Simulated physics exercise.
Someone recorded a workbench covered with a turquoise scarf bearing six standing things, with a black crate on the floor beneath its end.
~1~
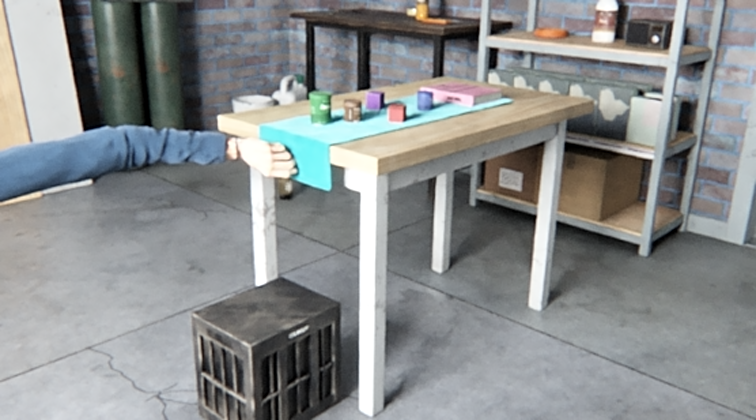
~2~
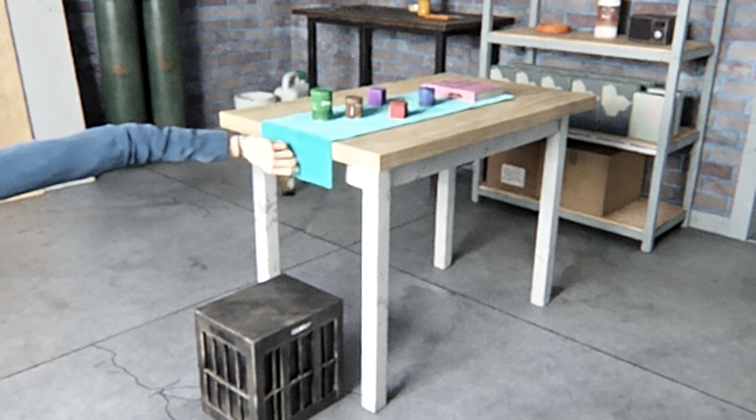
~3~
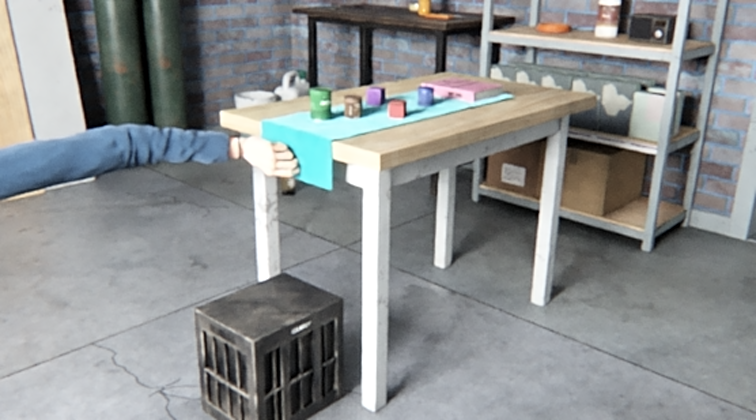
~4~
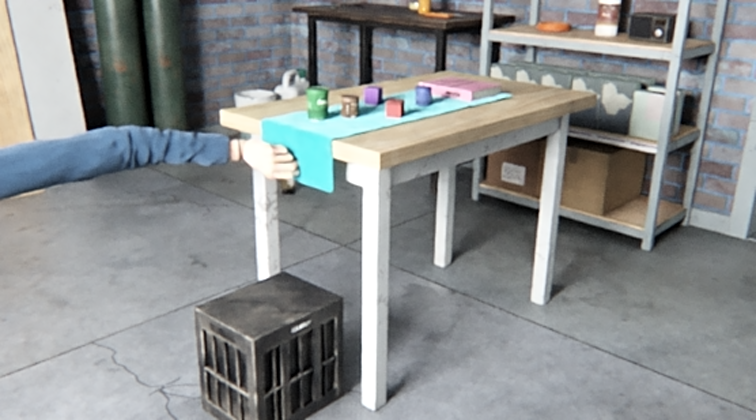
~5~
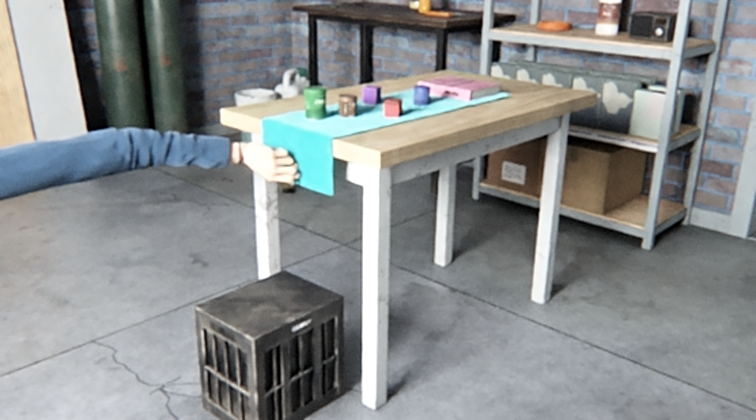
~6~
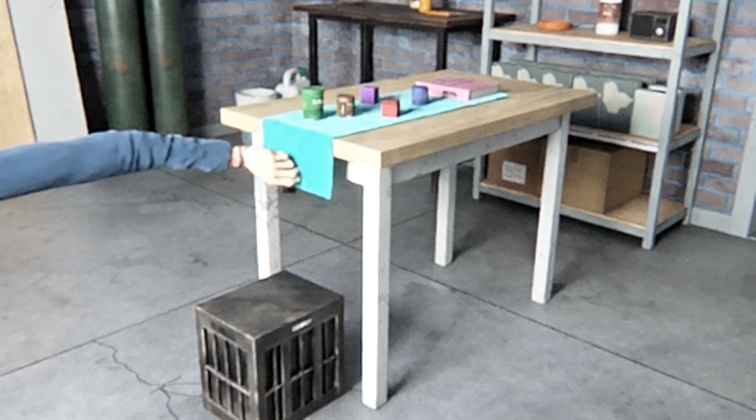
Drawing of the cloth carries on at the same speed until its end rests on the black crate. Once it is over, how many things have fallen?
By the end, three have fallen.
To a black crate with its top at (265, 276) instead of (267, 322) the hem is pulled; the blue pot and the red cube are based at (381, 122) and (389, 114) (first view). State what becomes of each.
The blue pot stays put; the red cube stays put.
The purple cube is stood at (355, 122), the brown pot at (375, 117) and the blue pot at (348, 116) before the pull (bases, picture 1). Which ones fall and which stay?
The purple cube tumbles off, the brown pot is carried off, the blue pot is carried off.
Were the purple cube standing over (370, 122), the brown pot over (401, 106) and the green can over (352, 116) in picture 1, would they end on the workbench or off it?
In the end the purple cube gets dislodged, while the brown pot rides it out and the green can gets dislodged.
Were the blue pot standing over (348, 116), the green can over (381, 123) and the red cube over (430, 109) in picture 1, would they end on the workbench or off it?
Of the three, the blue pot ends off the top, the green can ends off the top and the red cube stays aloft.
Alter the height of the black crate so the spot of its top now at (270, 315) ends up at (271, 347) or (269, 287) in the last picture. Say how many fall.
4 and 2.
Soon after, hem near (297, 254); green can and brown pot gone.
Then, hem on the crate; green can, brown pot and red cube gone.
At rest, hem on the crate; green can, brown pot and red cube gone. It carries off three.
